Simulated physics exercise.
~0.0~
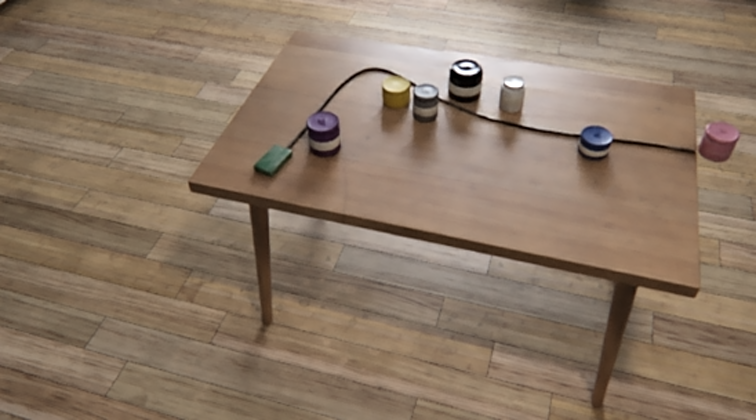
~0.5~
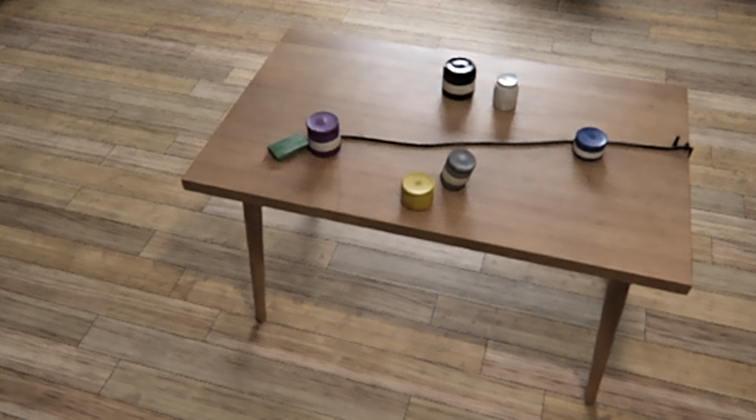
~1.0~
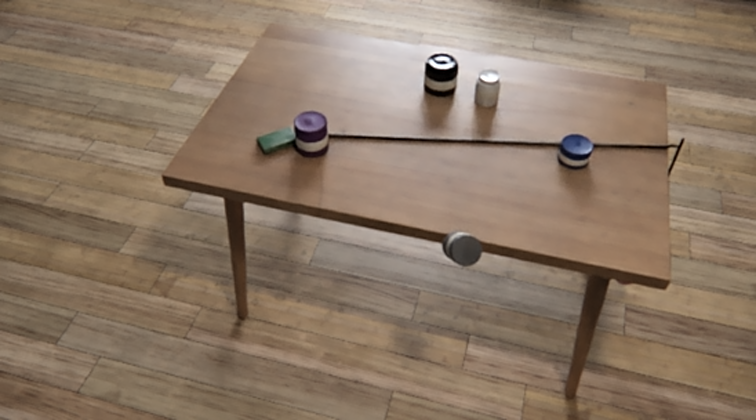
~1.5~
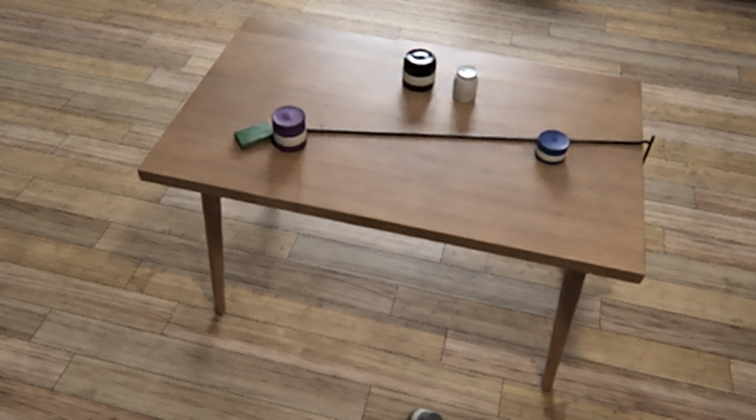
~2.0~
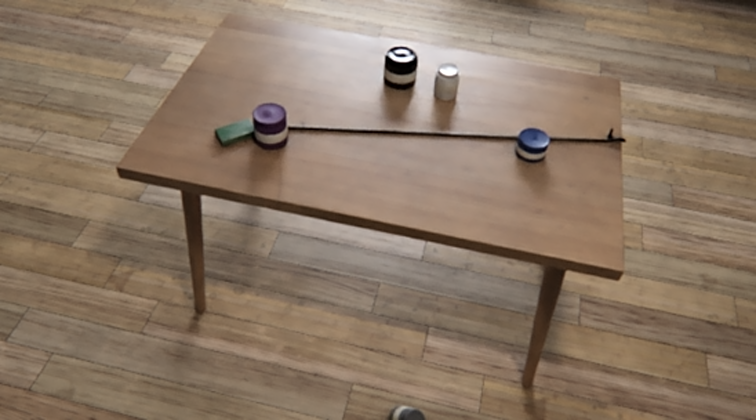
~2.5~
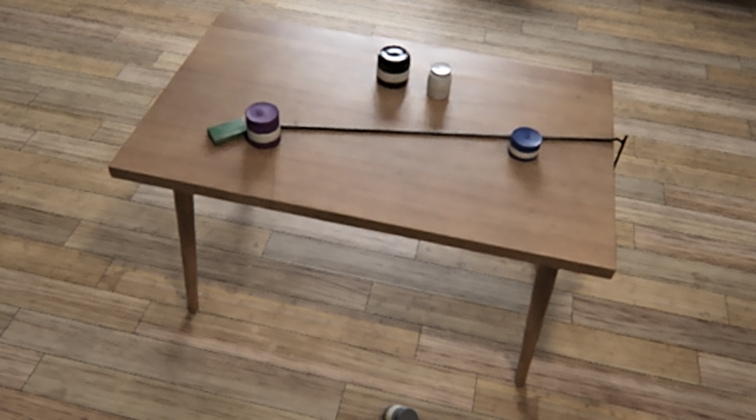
A wooden table stands on a plank floor, seen from above at an angle. A black cable curves from a green phone at the left past purple, yellow, grey and blue tubs, with a pink speaker at the right edge and black and white jars at the back. The pink speaker drops out of sight, and the cable snaps nearly straight, sweeping the yellow and grey tubs toward the front. Both go over the edge, the grey one tumbling to the floor. The phone ends against the purple tub, the blue tub and jars still standing beside the taut cable.
